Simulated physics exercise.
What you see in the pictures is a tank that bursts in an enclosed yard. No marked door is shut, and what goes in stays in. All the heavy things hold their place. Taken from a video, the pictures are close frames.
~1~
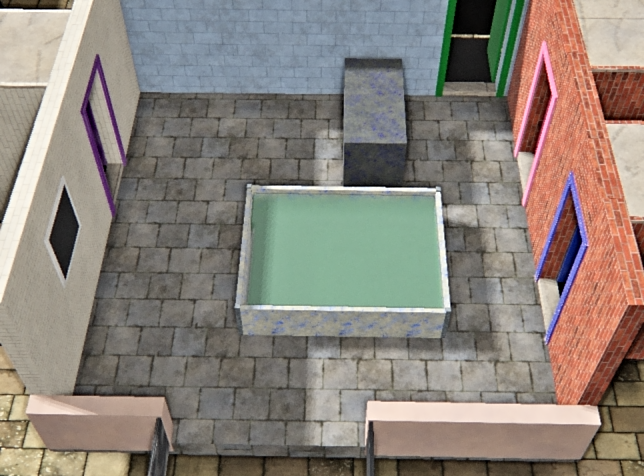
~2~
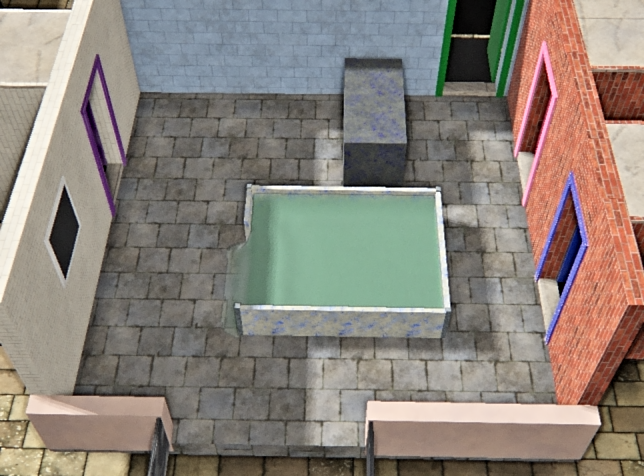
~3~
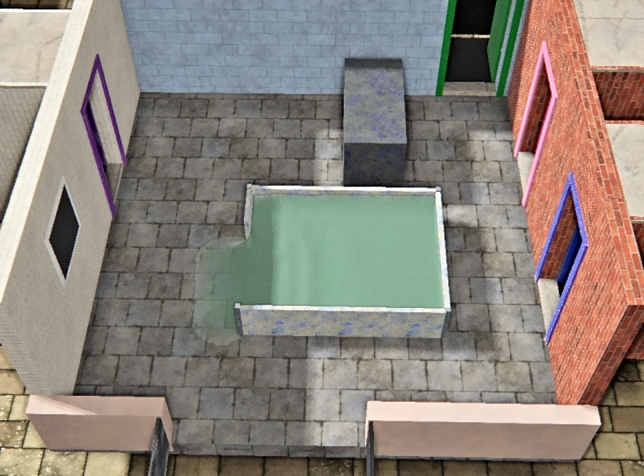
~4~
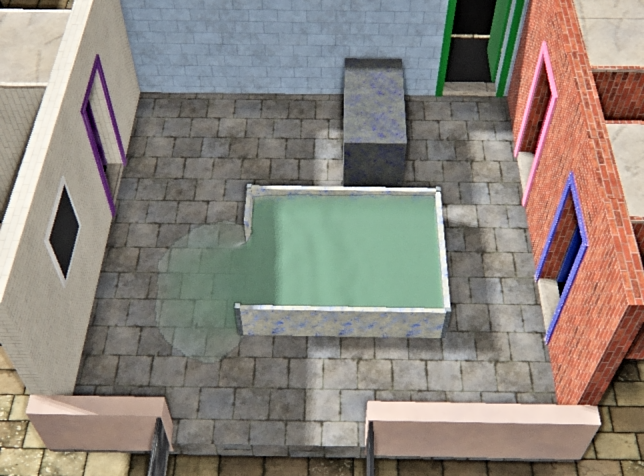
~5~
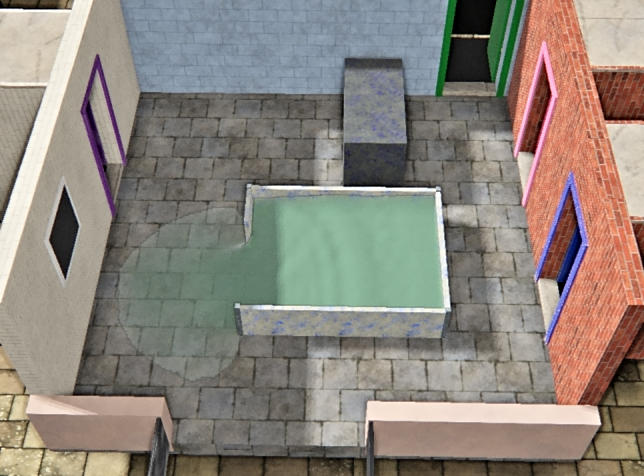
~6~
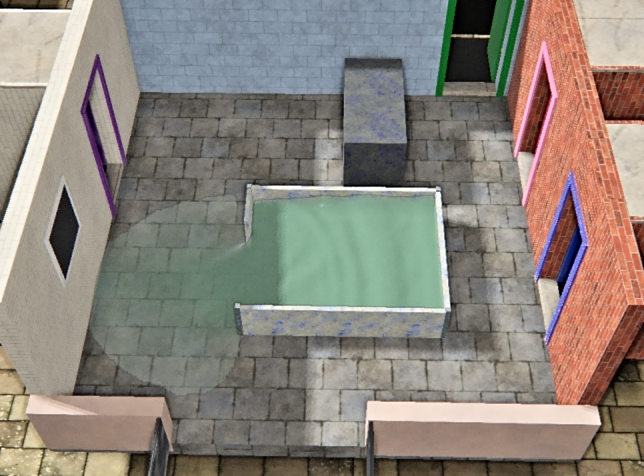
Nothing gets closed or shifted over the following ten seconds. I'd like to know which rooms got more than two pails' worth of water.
Sure: The green door got no more than that; the pink door got no more than that; the purple door got more than that; the blue door got no more than that.
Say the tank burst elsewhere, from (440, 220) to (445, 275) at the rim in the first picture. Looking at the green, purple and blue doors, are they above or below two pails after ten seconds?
Then: Green door takes more, purple door keeps below it, blue door is over.
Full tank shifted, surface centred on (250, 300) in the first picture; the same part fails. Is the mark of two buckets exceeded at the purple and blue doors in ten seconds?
The purple door doesn't reach it while the blue door doesn't reach it.
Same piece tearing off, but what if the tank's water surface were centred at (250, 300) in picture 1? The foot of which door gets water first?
Answer: The one in purple.
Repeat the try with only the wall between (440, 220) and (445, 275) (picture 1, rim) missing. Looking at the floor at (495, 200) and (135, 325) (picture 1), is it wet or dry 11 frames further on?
Taking them in turn, they come out soaked and spared.
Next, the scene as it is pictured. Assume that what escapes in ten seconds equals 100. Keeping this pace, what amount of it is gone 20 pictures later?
My reading is near 15 per cent.
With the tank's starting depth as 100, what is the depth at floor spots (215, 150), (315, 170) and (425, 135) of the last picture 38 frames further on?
In the order asked, some 6, 12 and 0 in a hundred.
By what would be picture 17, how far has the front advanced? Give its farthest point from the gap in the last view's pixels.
Roughly (138, 105).
A moment on, water covers 20 % of the floor; the green door not reached, the pink door not reached, the purple door wet at the sill, nothing in, the blue door not reached.
Next, water covers 25 % of the floor; the green door not reached, the pink door not reached, the purple door under two buckets in, the blue door not reached.
Then, water covers 50 % of the floor; the green door not reached, the pink door not reached, the purple door over two buckets in, the blue door not reached.
Later, water covers 75 % of the floor; the green door wet at the sill, nothing in, the pink door not reached, the purple door over two buckets in, the blue door wet at the sill, nothing in.
In the end, water covers 95 % of the floor; the green door wet at the sill, nothing in, the pink door wet at the sill, nothing in, the purple door over two buckets in, the blue door wet at the sill, nothing in.
